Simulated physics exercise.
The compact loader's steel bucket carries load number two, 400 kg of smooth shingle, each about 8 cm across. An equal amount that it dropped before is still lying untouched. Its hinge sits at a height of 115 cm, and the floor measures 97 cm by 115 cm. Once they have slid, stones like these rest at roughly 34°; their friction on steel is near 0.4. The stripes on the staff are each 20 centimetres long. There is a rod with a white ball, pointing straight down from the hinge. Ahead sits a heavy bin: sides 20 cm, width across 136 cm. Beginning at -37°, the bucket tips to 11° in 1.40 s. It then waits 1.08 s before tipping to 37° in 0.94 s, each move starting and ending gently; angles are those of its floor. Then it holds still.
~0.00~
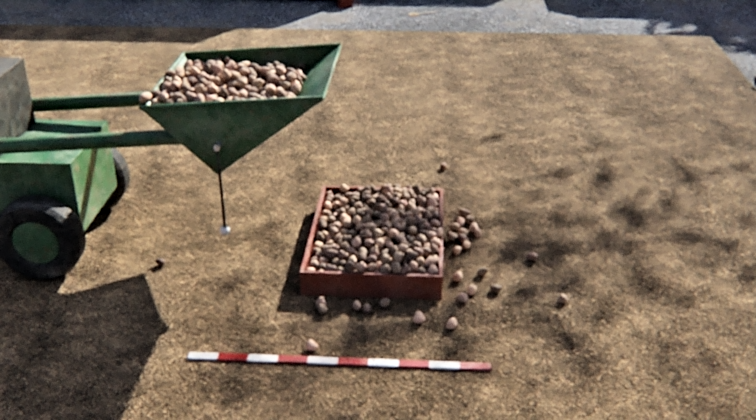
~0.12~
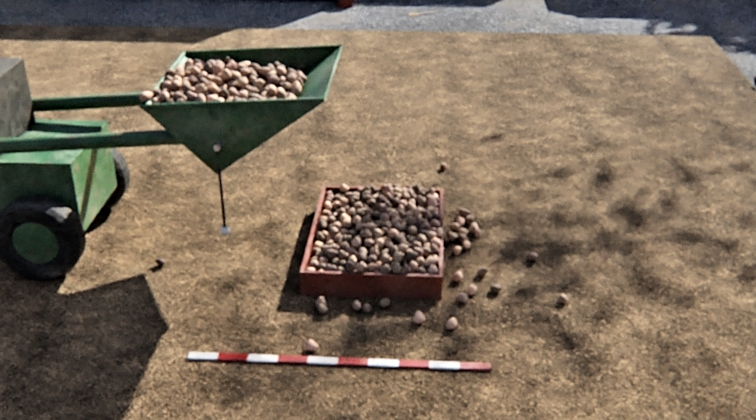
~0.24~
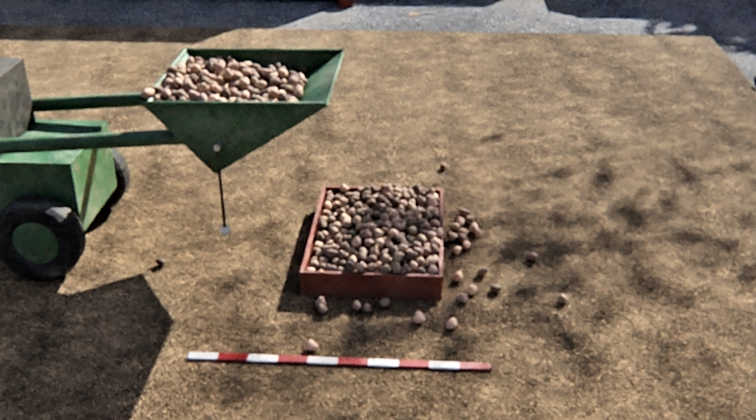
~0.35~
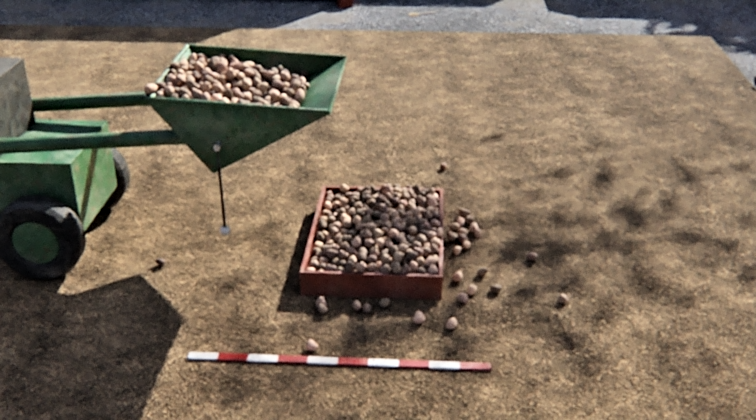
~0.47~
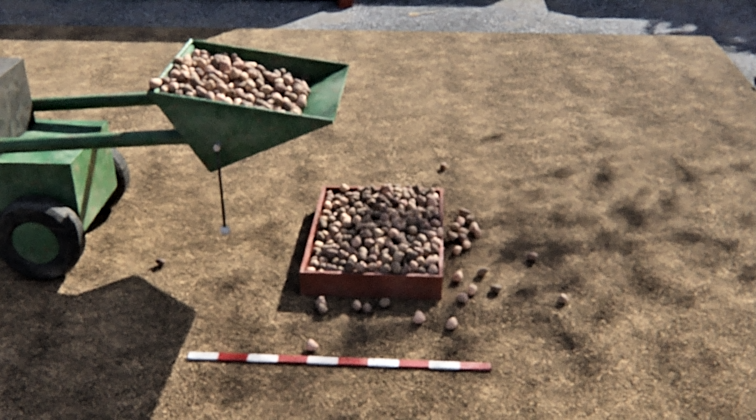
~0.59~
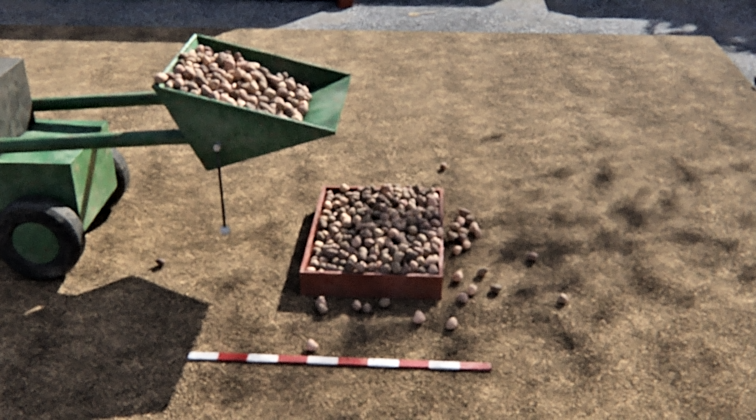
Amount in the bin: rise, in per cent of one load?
58 percent.
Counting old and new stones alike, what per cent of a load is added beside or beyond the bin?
About 20 per cent.
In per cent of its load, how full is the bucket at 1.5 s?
Around 100 per cent of the load is still inside.
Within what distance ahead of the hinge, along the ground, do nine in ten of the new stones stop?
I'd say close to 130 centimetres ahead of it.
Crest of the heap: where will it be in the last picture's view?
In the last view, close to (360, 201).
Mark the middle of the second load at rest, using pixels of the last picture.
In the last view, about pixel (353, 223).
After 1.0 s the floor is at 4°; in per cent of one load, 100 in the bucket, 95 in the bin, 5 beside or beyond the bin; the foremost stones are at (495, 259).
After 1.5 s the floor is at 11°; in per cent of one load, 99 in the bucket, 96 in the bin, 5 beside or beyond the bin; the foremost stones are at (495, 259).
After 3.9 s the floor is at 37°; in per cent of one load, 0 in the bucket, 10 short of the bin, 168 in the bin, 22 beside or beyond the bin; the foremost stones are at (528, 264).
After 6.5 s the floor is at 37°; in per cent of one load, 0 in the bucket, 22 short of the bin, 153 in the bin, 26 beside or beyond the bin; the foremost stones are at (529, 264). Net gain in the bin, 58.
